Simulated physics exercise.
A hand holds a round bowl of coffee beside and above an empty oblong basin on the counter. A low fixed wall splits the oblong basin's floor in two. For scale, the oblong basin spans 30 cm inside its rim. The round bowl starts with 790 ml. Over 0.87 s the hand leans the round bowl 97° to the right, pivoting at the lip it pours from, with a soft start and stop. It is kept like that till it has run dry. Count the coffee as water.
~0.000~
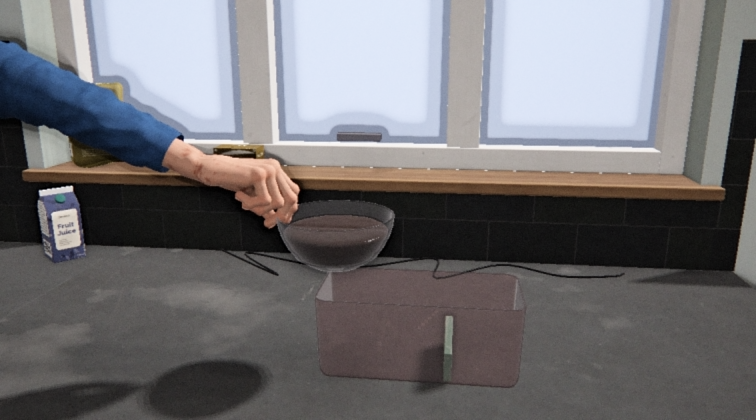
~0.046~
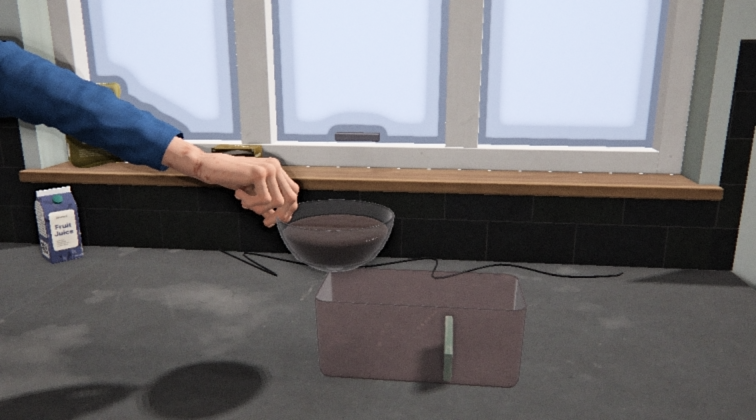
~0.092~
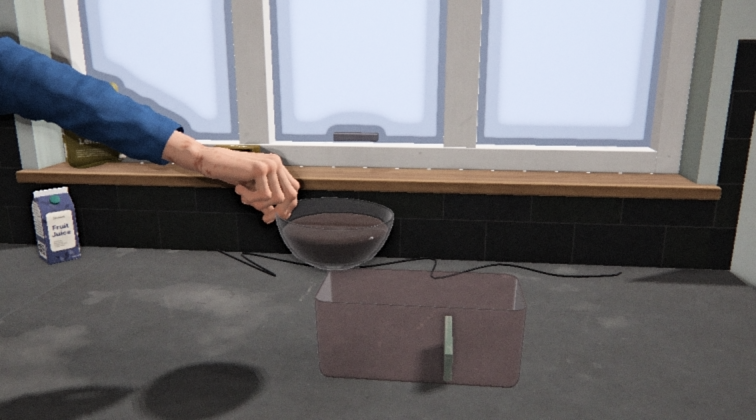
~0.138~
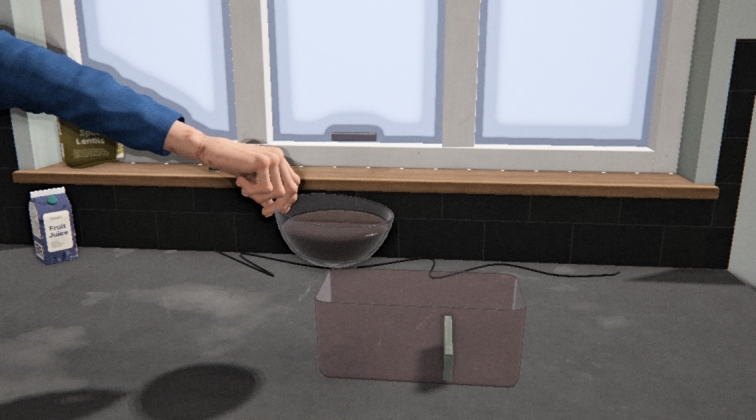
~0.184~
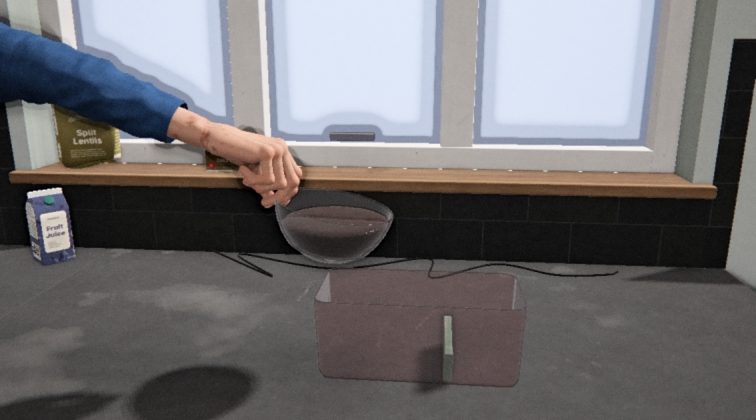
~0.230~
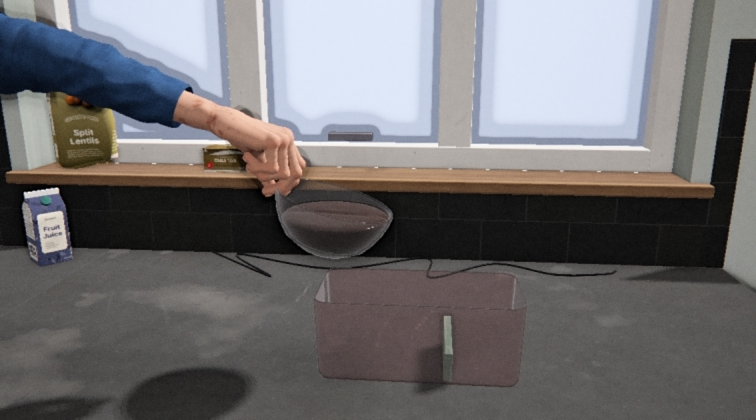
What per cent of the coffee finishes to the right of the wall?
Roughly 66 per cent is past the wall.
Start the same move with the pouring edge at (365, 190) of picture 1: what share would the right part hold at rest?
Then about 40 per cent.
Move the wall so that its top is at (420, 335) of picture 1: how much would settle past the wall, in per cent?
Then about 85 per cent.
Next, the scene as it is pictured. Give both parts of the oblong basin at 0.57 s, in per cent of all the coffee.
Near 7 on the left, 0 on the right.
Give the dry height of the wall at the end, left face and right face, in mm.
Left about 36 mm, right about 6 mm.
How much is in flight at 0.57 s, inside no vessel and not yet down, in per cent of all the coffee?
Some 42 per cent.
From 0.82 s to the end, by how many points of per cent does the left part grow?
Some 22 per cent.
By 0.57 s the tilt is 72° and 50 per cent is still to pour, 7 is left of the wall and 0 right of it.
By 0.82 s the tilt is 96° and 2 per cent is still to pour, 8 is left of the wall and 72 right of it.
By 1.09 s the tilt is 97° and 0 per cent is still to pour, 24 is left of the wall and 73 right of it.
By 1.37 s the tilt is 97° and 0 per cent is still to pour, 31 is left of the wall and 66 right of it.
At rest 31 per cent lies left of the wall, 66 right of it and 3 outside.
